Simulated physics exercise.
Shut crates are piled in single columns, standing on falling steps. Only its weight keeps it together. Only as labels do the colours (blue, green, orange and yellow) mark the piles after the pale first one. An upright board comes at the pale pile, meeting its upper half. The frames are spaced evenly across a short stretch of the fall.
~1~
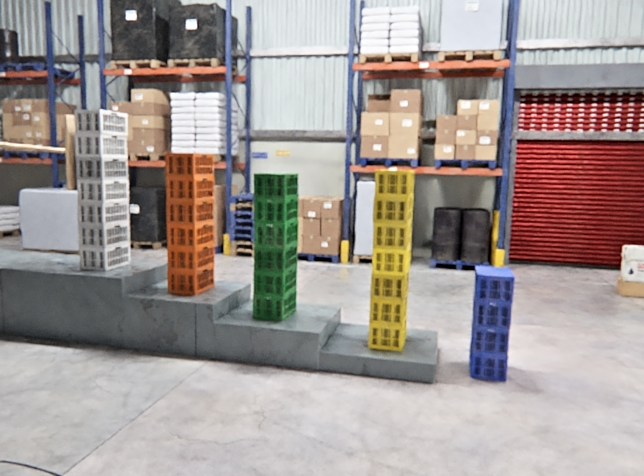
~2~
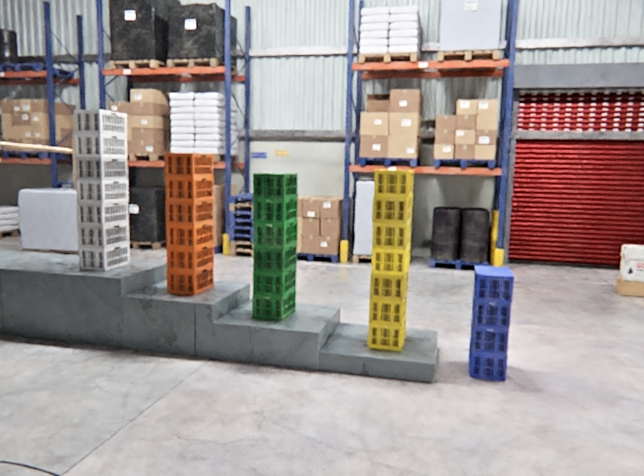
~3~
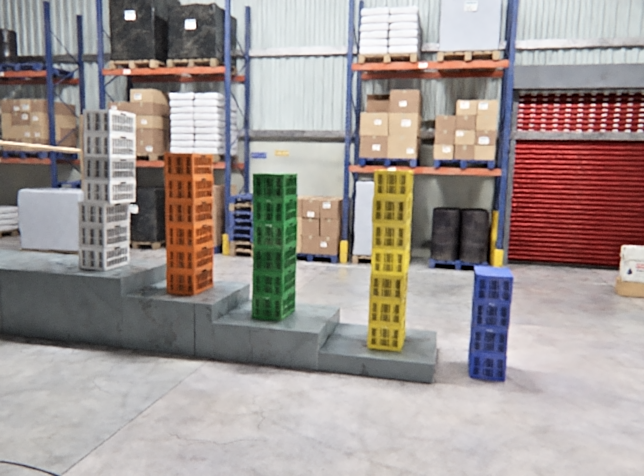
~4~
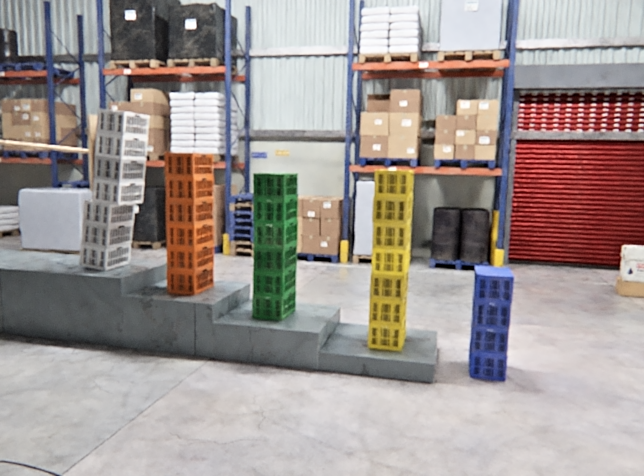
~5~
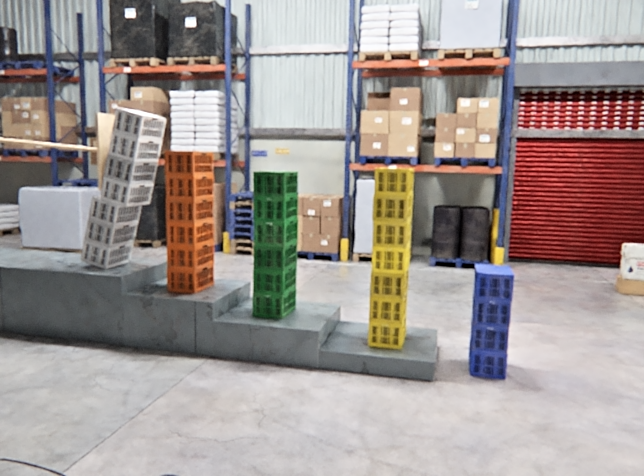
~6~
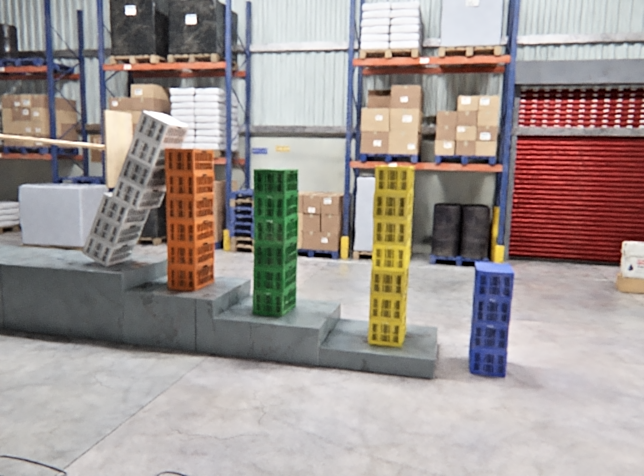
The clip opens on columns of white, orange, green, yellow and blue crates, most standing on descending grey steps in a warehouse. A board at the left pushes against the upper part of the white column, which leans slightly right, then clearly tilts toward the orange one while the others stay upright.
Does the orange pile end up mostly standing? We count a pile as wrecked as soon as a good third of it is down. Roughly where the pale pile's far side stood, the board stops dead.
No, it goes down.
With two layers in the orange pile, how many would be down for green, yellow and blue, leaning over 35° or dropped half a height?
Green 5, yellow 0, blue 0.
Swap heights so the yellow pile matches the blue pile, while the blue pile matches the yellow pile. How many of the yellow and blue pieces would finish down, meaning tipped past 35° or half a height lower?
Yellow 3, blue 7.
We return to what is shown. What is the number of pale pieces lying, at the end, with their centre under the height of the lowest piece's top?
Counting the pale pieces gives 6.
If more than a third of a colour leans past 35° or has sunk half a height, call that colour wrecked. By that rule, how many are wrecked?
Result, counted per colour: 4.
Just after the last frame, 7 of the pale pile down; none of the 6 orange crates down (0 of 23 in all colours); top orange crate tilted a little.
A moment on, 7 of the pale pile down; 5 of the 6 orange crates down (5 of 23 in all colours); top orange crate tilted barely, half its height lower; top green crate moved some two heights.
Further on, 7 of the pale pile down; 5 of the 6 orange crates down (10 of 23 in all colours); top orange crate tilted well over, some four heights lower; top green crate tilted well over, some two heights lower.
Then, 7 of the pale pile down; 5 of the 6 orange crates down (18 of 23 in all colours); top orange crate tilted well over, some four heights lower; top yellow crate upside down.
When it is over, 7 of the pale pile down; 5 of the 6 orange crates down (19 of 23 in all colours); top orange crate tilted well over, some four heights lower; top yellow crate upside down. In pixels of the last frame, middles, top orange crate near (324, 265), top yellow crate near (437, 303).
